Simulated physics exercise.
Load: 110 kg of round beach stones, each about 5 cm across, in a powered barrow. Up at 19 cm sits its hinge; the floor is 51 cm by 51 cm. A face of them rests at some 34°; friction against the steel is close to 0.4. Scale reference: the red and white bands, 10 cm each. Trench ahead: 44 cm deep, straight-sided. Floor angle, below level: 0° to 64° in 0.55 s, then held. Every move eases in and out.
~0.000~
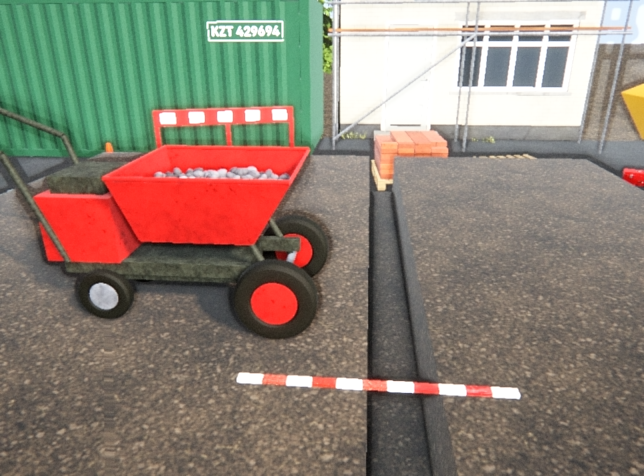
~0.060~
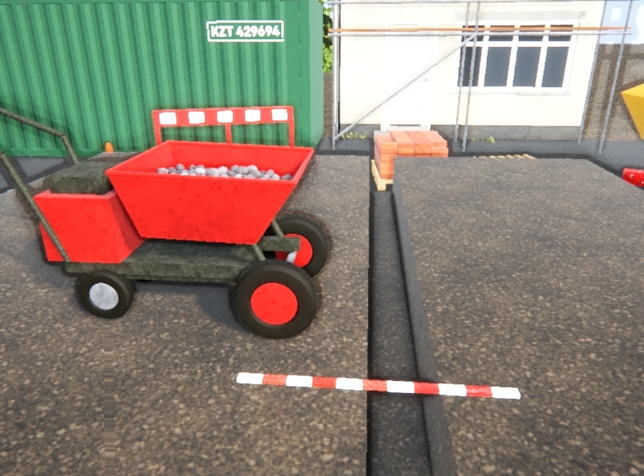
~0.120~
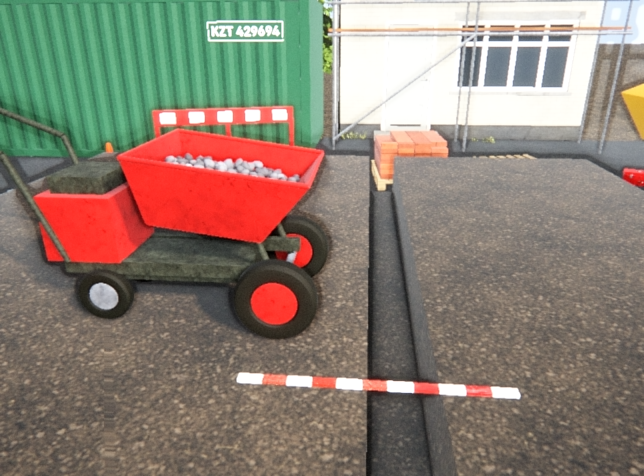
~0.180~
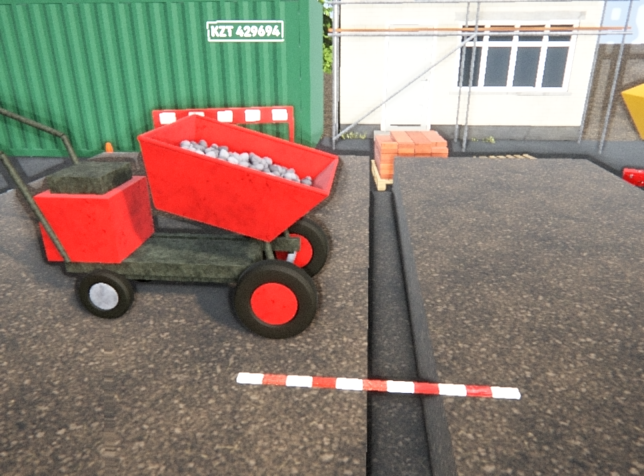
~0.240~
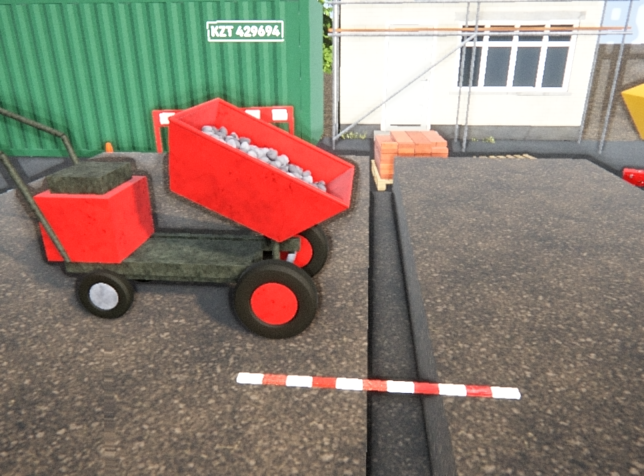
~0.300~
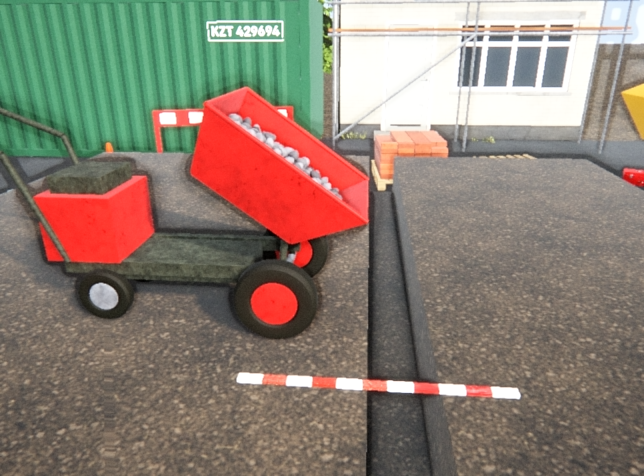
Red skip of a small dumper barrow tilting steadily forward to the right beside a narrow trench, grey stones heaped inside.
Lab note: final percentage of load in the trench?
Approx. 25 %.
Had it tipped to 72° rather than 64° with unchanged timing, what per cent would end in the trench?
Then close to 20 per cent.
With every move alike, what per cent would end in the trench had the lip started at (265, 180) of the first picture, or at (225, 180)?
First place roughly 35%, second roughly 50%.
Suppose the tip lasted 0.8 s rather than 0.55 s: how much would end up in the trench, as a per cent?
Something close to 35 per cent.
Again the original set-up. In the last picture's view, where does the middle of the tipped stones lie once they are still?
Somewhere around (474, 309) in the last picture.
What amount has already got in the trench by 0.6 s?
I'd say near 5 per cent at that time.
After 0.4 s the floor is at 54°; 100 % in the tray; the foremost stones are at (362, 226).
After 0.6 s the floor is at 64°; 86 % in the tray, 6 % in the trench, 8 % past the trench; the foremost stones are at (458, 284).
After 1.0 s the floor is at 64°; 30 % in the tray, 8 % in the trench, 63 % past the trench; the foremost stones are at (627, 324).
After 3.0 s the floor is at 64°; 10 % in the tray, 25 % in the trench, 65 % past the trench; the foremost stones are past the picture's edge.
